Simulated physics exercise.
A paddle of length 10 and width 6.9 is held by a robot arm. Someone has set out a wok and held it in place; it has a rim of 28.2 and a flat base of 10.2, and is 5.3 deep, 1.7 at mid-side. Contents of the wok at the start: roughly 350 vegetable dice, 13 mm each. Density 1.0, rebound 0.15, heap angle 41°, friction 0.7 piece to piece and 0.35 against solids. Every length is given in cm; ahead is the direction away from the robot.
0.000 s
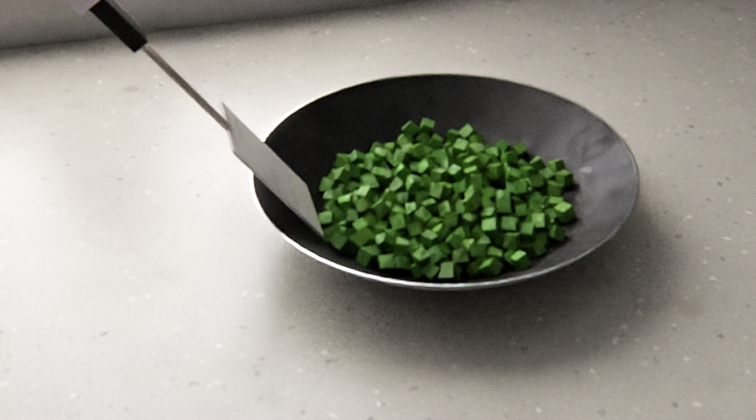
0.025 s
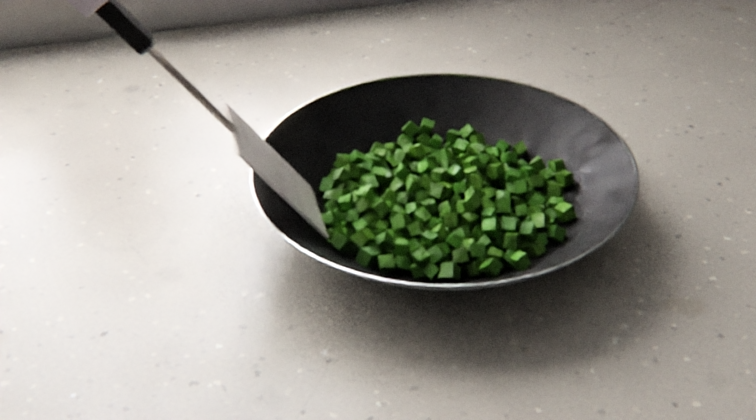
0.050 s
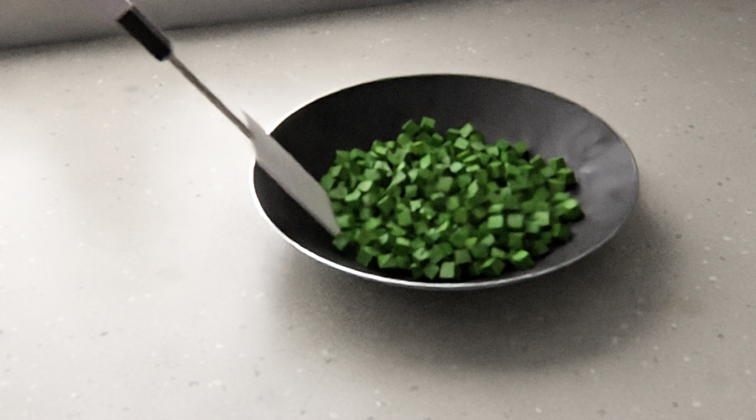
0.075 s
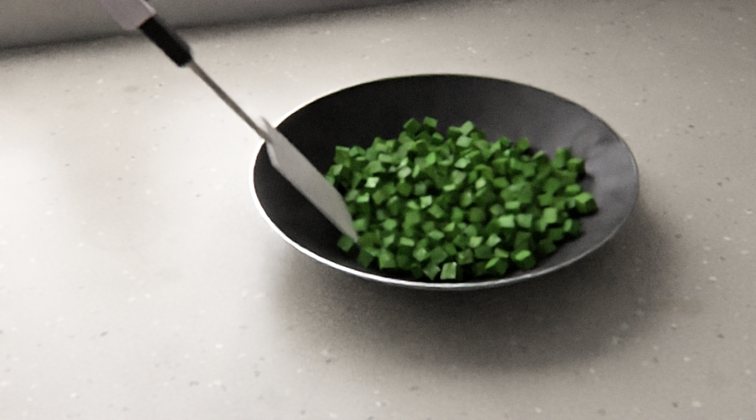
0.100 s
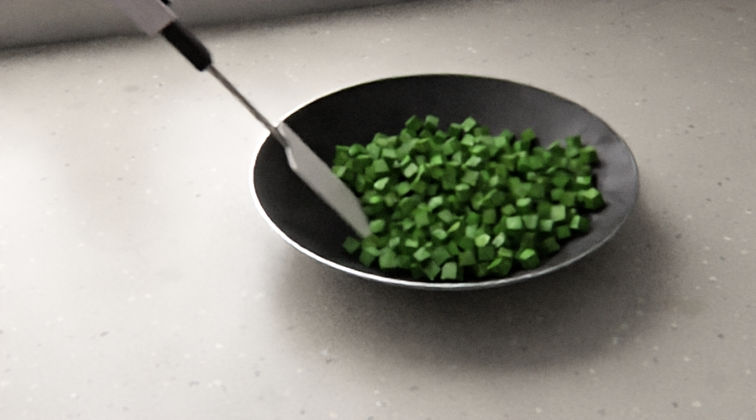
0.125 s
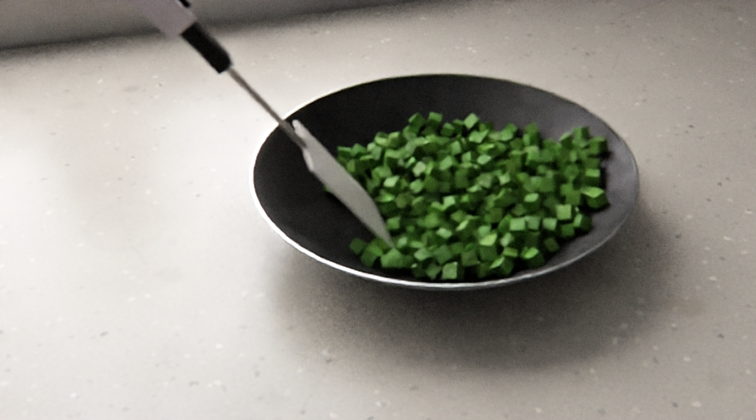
The clip opens on a dark wok of green vegetable dice resting on a pale speckled counter, with a flat metal paddle slanting into its left side. The paddle slides rightward through the wok, pushing the dice, and the heap shifts toward the right side, leaving bare dark surface at the left.
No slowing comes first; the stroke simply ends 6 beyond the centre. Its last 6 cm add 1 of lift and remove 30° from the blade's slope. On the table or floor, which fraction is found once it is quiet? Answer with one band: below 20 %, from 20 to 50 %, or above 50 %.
Below 20 %.
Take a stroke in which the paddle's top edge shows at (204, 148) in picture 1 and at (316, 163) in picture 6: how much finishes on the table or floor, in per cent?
About 10 per cent.
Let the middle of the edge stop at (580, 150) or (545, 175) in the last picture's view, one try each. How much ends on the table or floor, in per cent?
I'd say roughly 35 per cent, then roughly 20 per cent.
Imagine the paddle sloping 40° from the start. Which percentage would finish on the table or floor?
My guess is close to 10 per cent.
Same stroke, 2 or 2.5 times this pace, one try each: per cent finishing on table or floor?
Near 20 and near 25 percent respectively.
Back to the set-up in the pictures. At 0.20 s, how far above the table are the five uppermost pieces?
Height: Some 6 cm.
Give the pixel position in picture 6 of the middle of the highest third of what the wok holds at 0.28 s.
Near (567, 150).
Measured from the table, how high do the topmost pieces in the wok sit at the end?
7.5 cm.
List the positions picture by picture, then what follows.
The first frame shows paddle top edge at (226, 126), sloping 55°; upper third of the load around (440, 195), from x 325 to 565, top at y 125; 347 in the wok.
The second frame shows paddle top edge at (231, 128), sloping 55°; upper third of the load around (440, 195), from x 330 to 565, top at y 125.
The third frame shows paddle top edge at (249, 134), sloping 55°; upper third of the load around (447, 190), from x 330 to 570, top at y 125.
The fourth frame shows paddle top edge at (267, 139), sloping 55°; upper third of the load around (469, 185), from x 330 to 585, top at y 125.
The fifth frame shows paddle top edge at (285, 143), sloping 55°; upper third of the load around (491, 178), from x 330 to 595, top at y 125.
The sixth frame shows paddle top edge at (303, 144), sloping 55°; upper third of the load around (510, 176), from x 335 to 600, top at y 120; 347 in the wok.
After 0.20 s, sloping 55°, highest piece 7 above the table; 345 in the wok, 2 on the blade or in flight.
After 0.28 s, sloping 40°, highest piece 7 above the table; 336 in the wok, 1 on the table or floor, 10 on the blade or in flight.
After 0.52 s, sloping 25°, highest piece 7 above the table; 307 in the wok, 39 on the table or floor, 1 on the blade or in flight.
After 1.57 s, sloping 25°, highest piece 7 above the table; 307 in the wok, 40 on the table or floor.
At rest, 307 in the wok, 40 on the table or floor. That is 12 % on the table or floor.
